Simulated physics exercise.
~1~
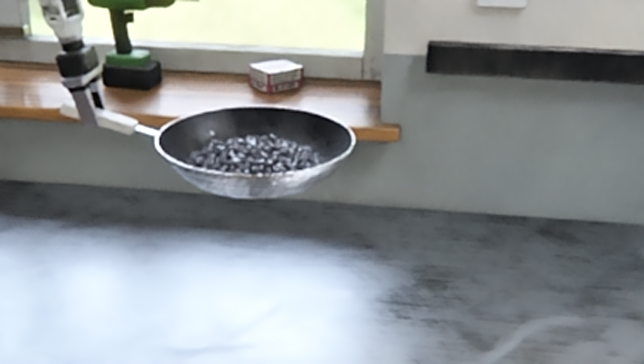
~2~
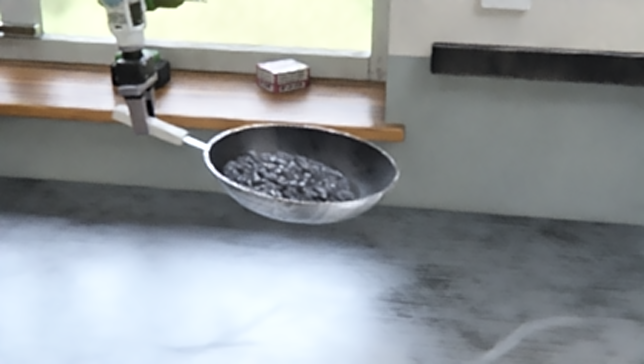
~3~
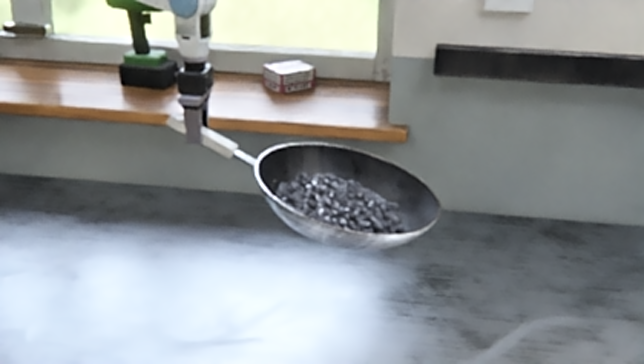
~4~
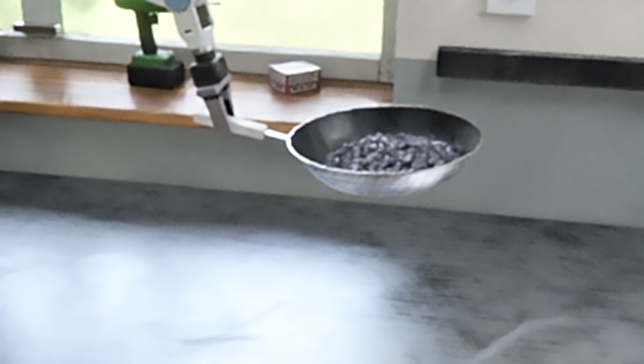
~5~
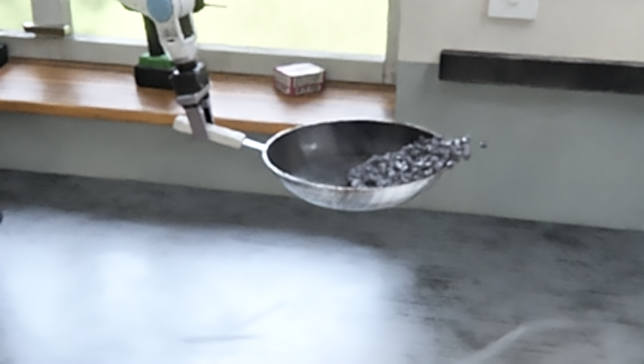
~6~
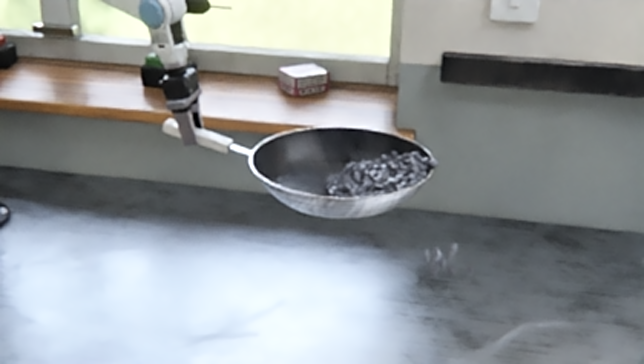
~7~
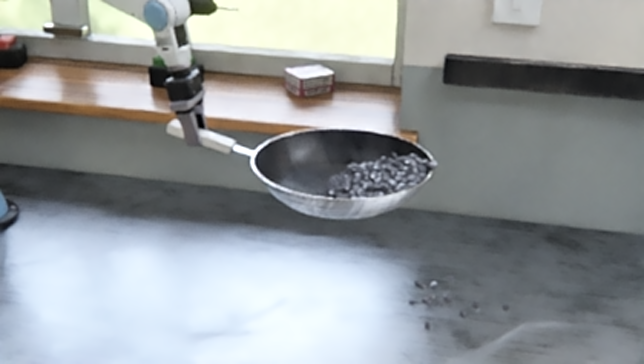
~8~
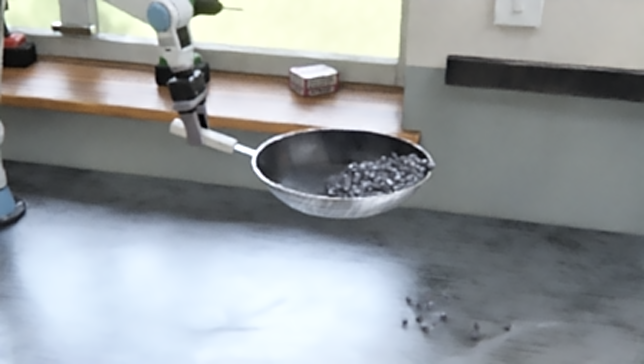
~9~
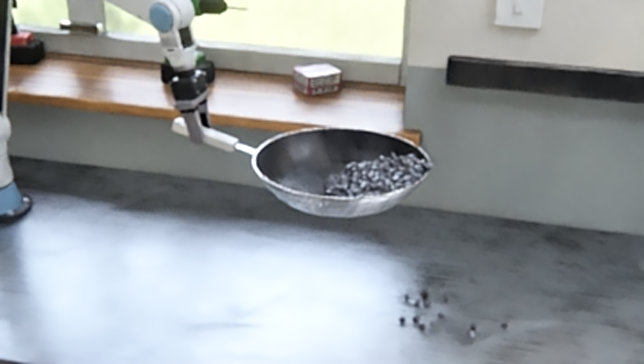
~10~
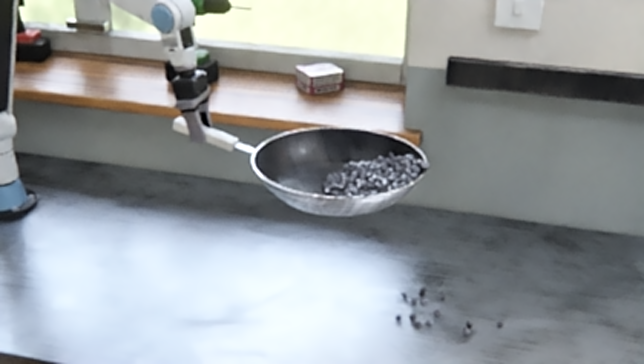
A robot arm holds a frying pan of small dark pebbles above a grey tabletop, in front of a window with a wooden sill. It carries the pan to the right, dipping it and then lifting it again, with the pebbles heaped inside. The pan then draws back a little to the left, and the heap surges up against the far right side. A few pebbles fly over the rim and drop, scattering across the table below. The pan comes to rest in the air, still holding most of its load, with a small sprinkling of pebbles lying on the table.
